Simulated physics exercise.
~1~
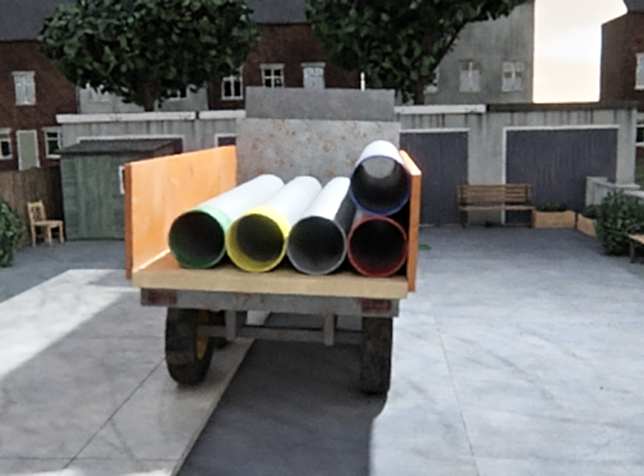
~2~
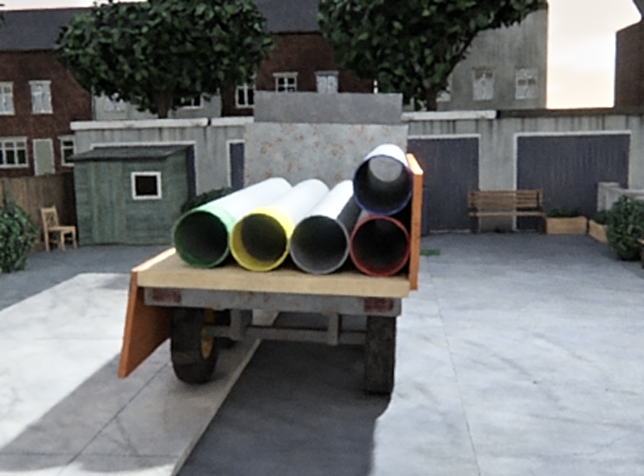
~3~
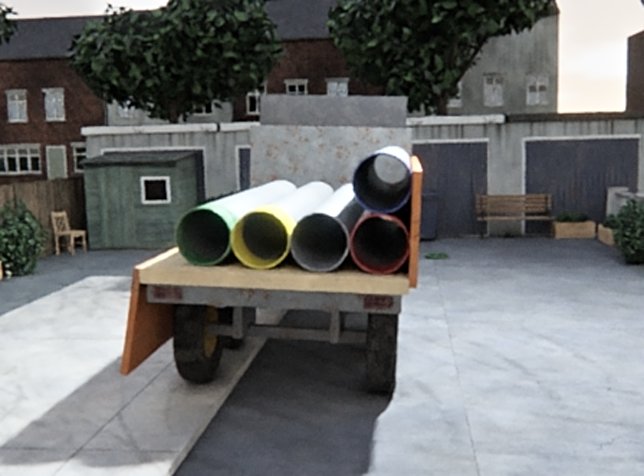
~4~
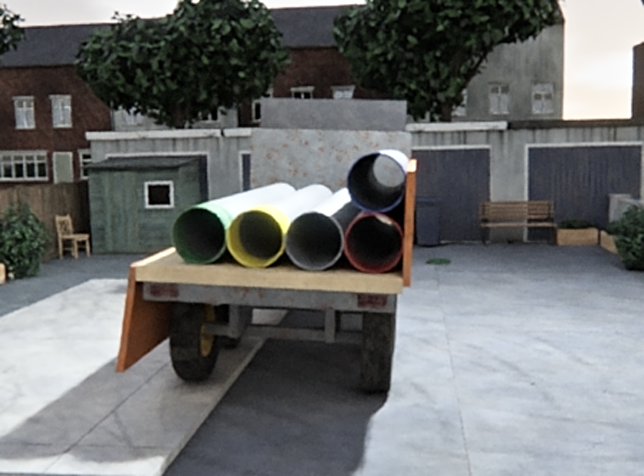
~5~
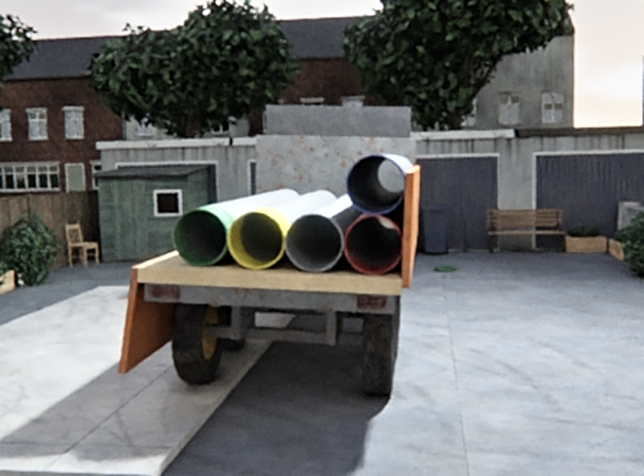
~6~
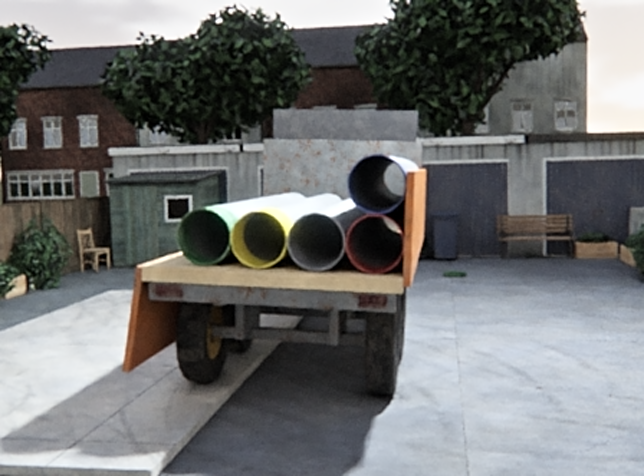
In a paved yard, a trailer's left side board drops, but all five pipes stay aboard.
